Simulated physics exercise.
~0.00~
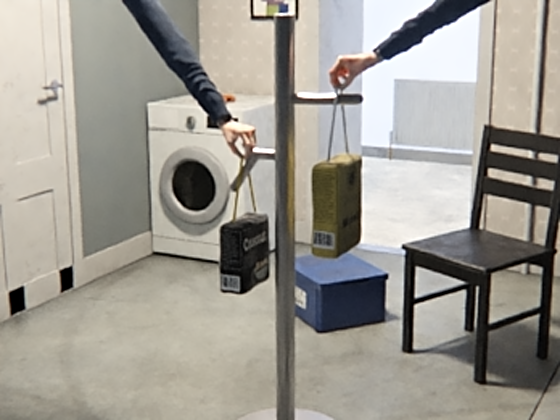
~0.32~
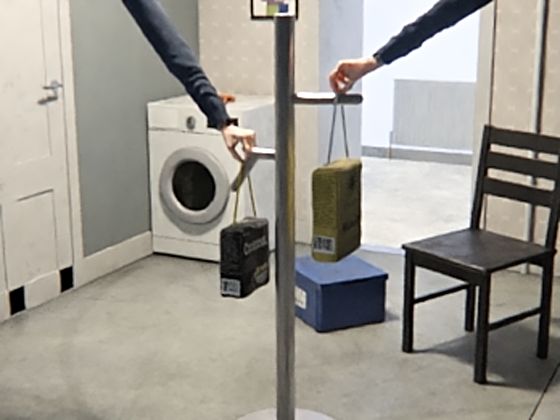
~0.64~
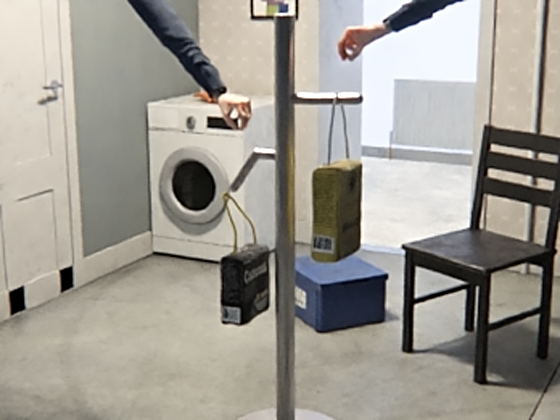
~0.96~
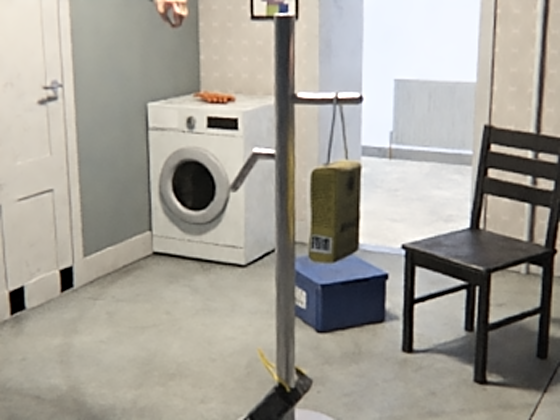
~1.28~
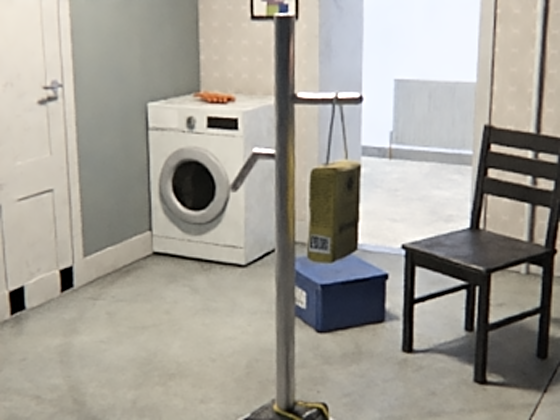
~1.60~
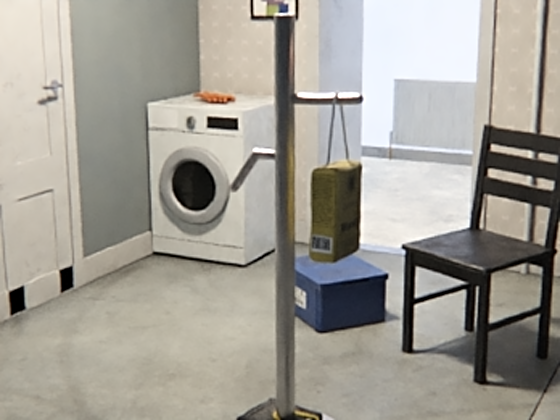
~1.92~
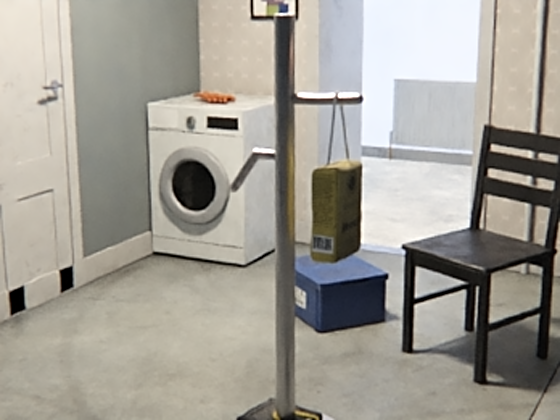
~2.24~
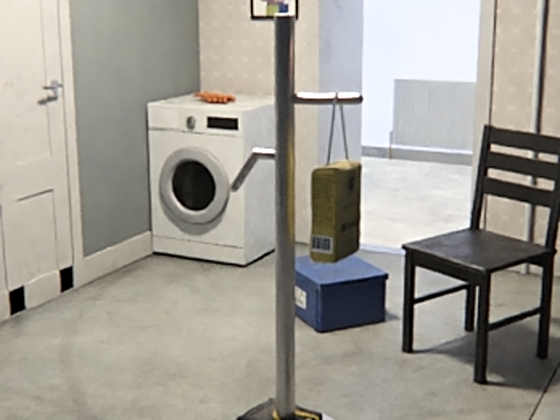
Two hands in dark sleeves reach in from above and hold a black sack and a yellow sack by their loops at a metal coat stand, seen from the front by a still camera. Behind stand a white washing machine at the left, a blue box, and a black chair at the right. The hands let go and draw back, and the black sack slips down off the left peg. It drops beside the pole, tilts and ends on its side at the foot of the stand. The yellow sack stays hanging by its loop from the right peg.
